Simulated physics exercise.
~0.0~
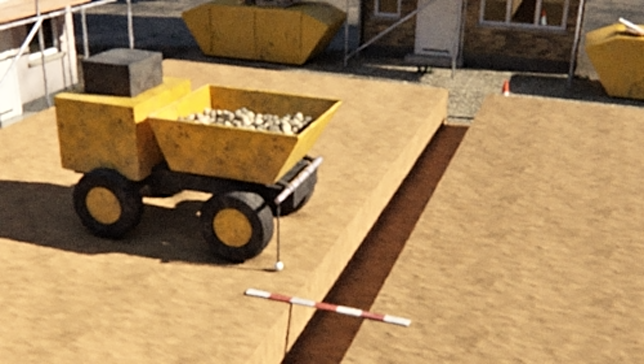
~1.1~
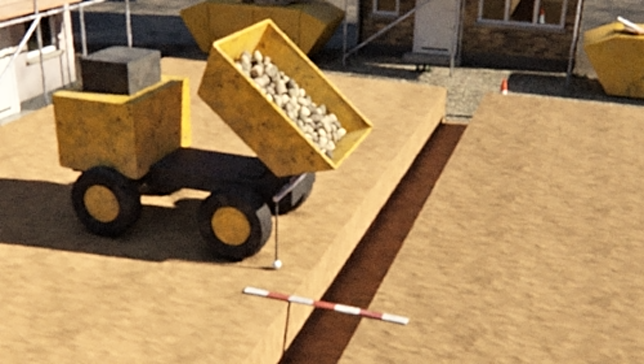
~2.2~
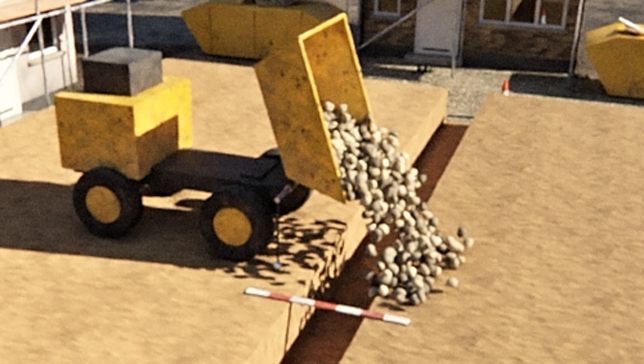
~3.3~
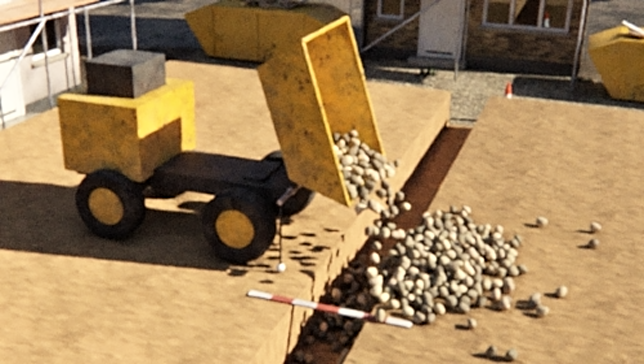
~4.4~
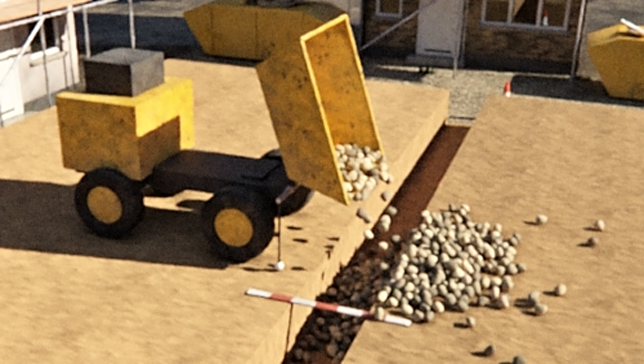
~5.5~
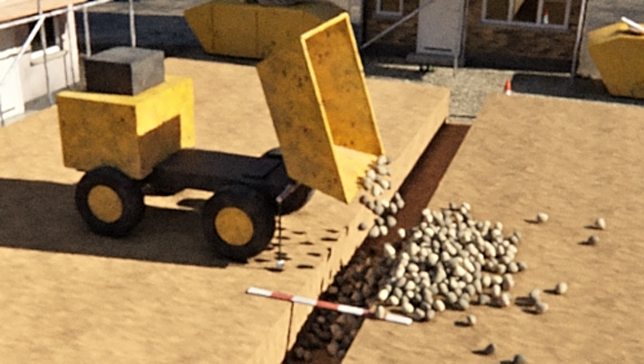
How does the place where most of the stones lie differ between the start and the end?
At the start the stones lie in the raised yellow skip of the dumper. By the end most of them are lower and further right, in the trench and heaped on the ground at its far side.
